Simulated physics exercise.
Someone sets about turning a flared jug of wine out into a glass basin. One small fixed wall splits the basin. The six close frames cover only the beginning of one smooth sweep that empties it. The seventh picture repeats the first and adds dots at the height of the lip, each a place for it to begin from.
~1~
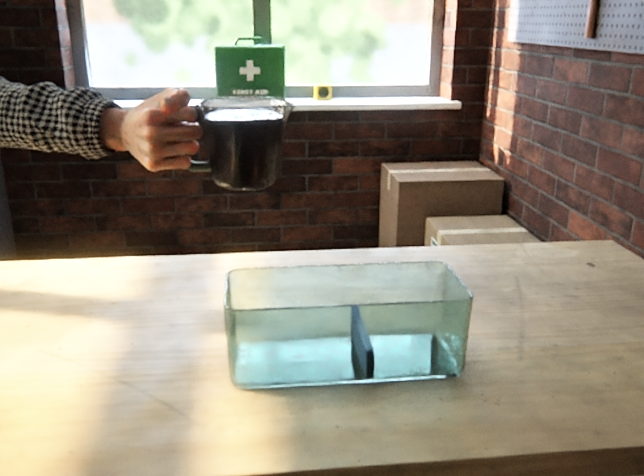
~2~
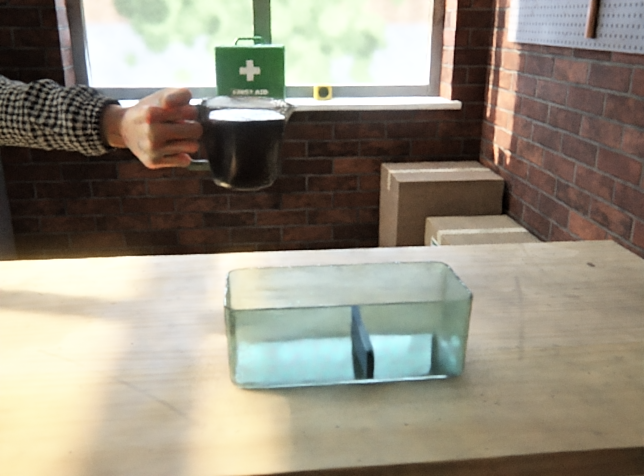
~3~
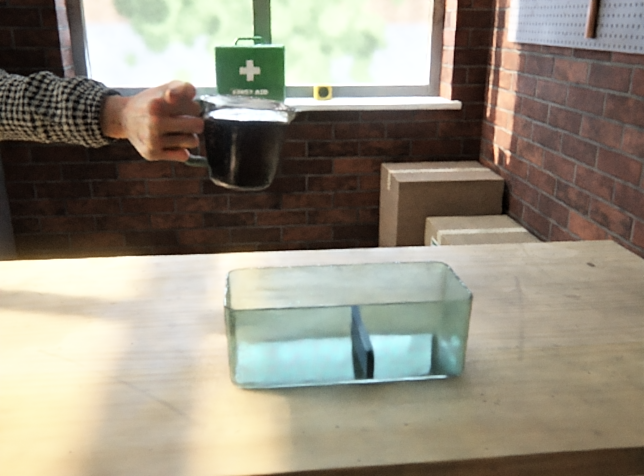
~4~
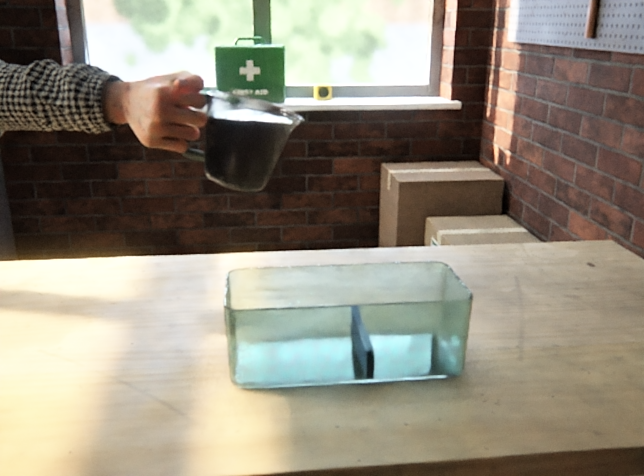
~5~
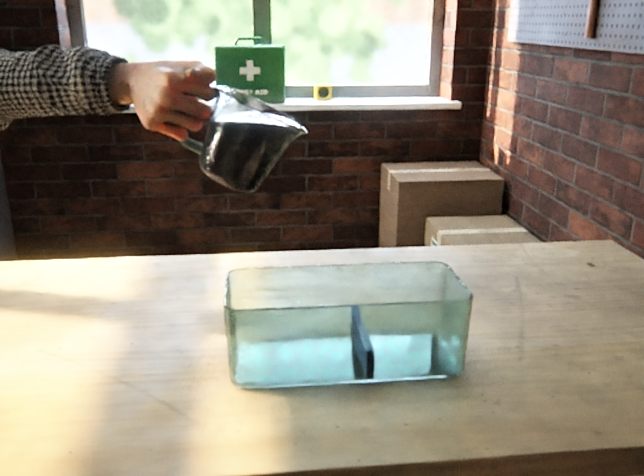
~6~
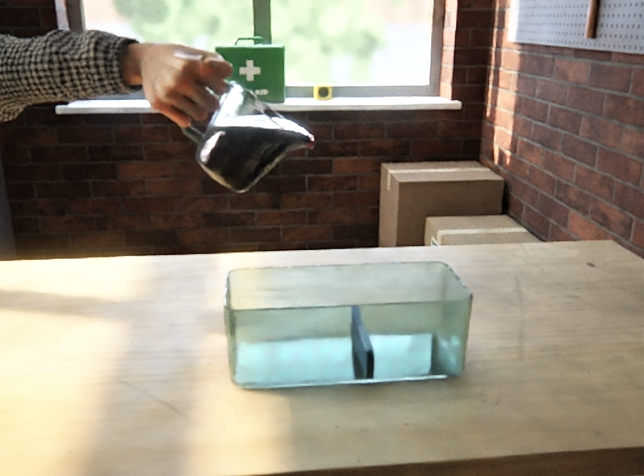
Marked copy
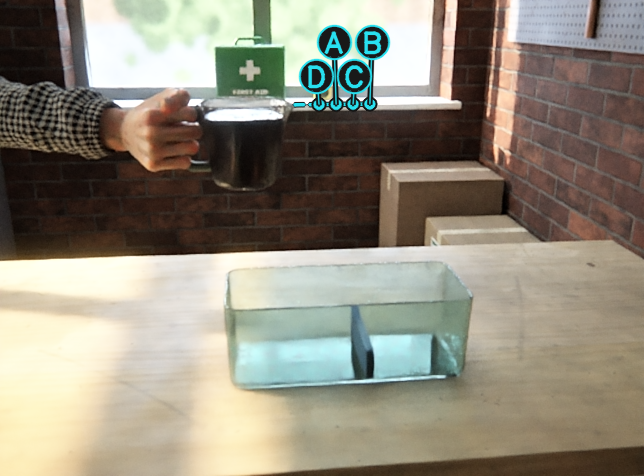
Hand in a checked sleeve holding a glass jug of dark liquid, then tipping it rightward above a divided glass basin.
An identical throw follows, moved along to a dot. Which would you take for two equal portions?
Take D.
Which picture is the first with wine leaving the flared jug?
Picture 6.
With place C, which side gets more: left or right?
More ends on the right.
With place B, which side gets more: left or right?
The right side.
On the marked copy, A at (336, 104); B at (369, 104); C at (353, 104); D at (319, 104).
Choosing A, about 25 % ends left of the wall and 72 % right of it; 4 % is lost outside.
Choosing B, about 15 % ends left of the wall and 79 % right of it; 6 % is lost outside.
Choosing C, about 15 % ends left of the wall and 82 % right of it; 4 % is lost outside.
Choosing D, about 49 % ends left of the wall and 48 % right of it; 3 % is lost outside.
